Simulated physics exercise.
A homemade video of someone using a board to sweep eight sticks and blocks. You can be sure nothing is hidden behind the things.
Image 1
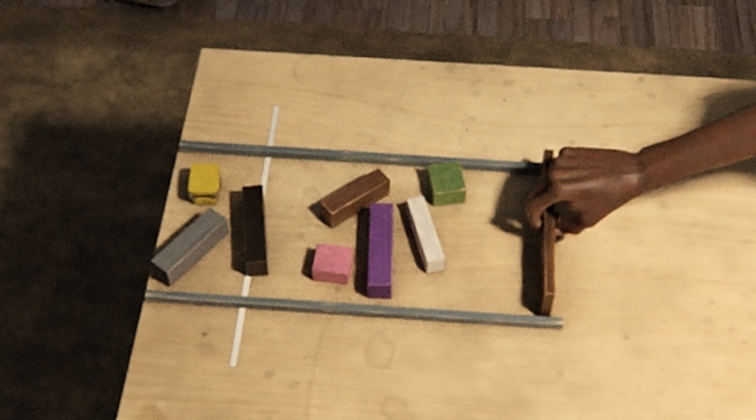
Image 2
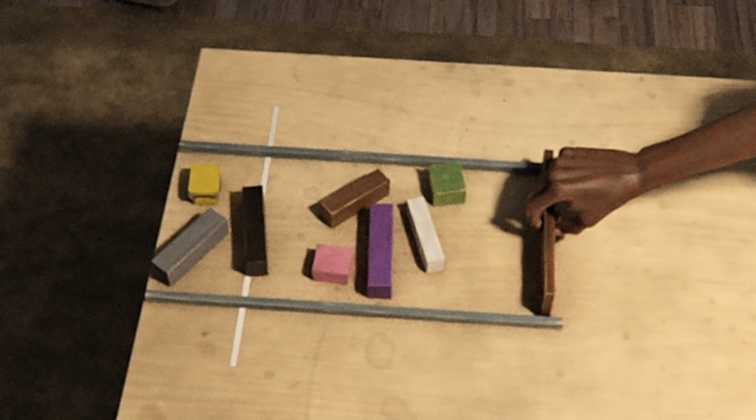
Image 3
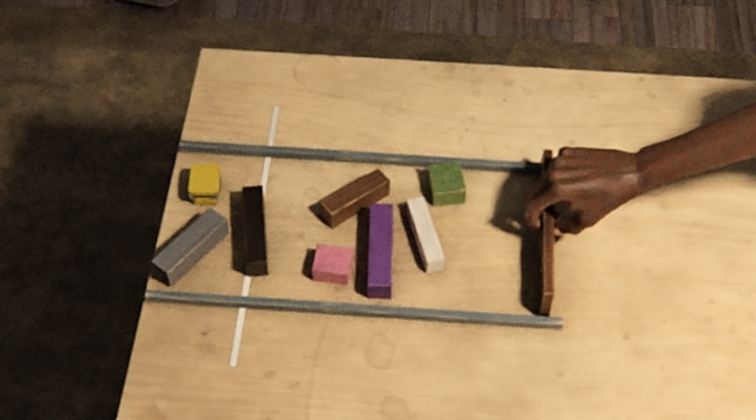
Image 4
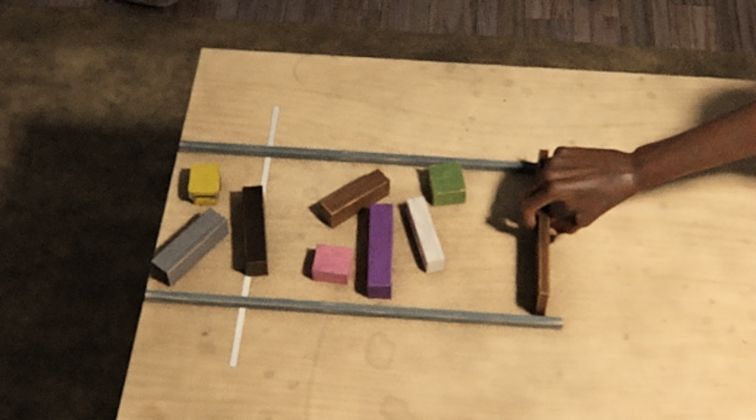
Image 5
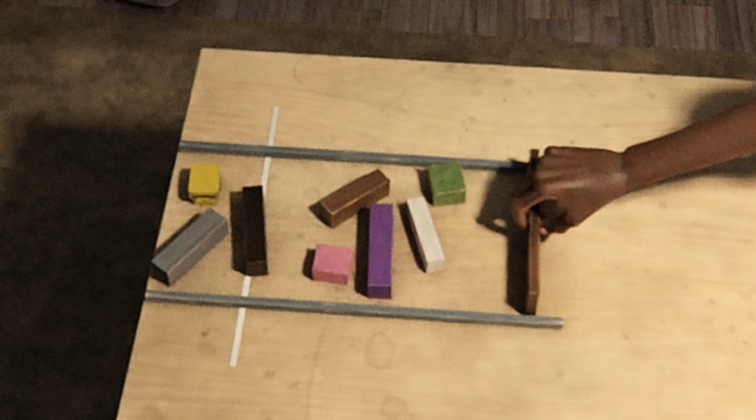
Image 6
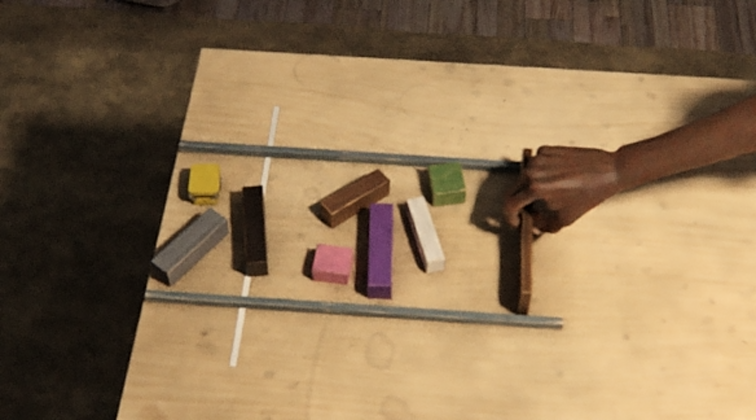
Hand sliding a brown board slightly left between two rails on a wooden table, eight coloured sticks and blocks lying still.
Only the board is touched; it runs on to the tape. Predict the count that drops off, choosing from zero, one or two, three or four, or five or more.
The push clears one or two off the end, I'd bet.
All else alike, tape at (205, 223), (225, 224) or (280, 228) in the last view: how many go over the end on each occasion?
Per try: 5; 3; 0.
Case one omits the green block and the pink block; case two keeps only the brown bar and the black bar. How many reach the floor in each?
In the first try 0, in the other 0.
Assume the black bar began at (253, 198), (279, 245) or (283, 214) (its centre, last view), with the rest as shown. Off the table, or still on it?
The black bar remains up; survives; survives.
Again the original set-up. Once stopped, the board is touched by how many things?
Tally at the end: 2.
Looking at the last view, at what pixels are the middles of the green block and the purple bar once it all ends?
You'll see the green block at (249, 168), with the purple bar at (222, 240).
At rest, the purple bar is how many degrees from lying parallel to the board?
It is near 0° out of line.
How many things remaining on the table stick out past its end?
My count gives 2.
A little later, none off yet; grey stick at rest near (191, 247); yellow case at rest near (206, 185); black bar at rest near (255, 230).
When it is over, the number that fall off is one or two; down, grey stick.
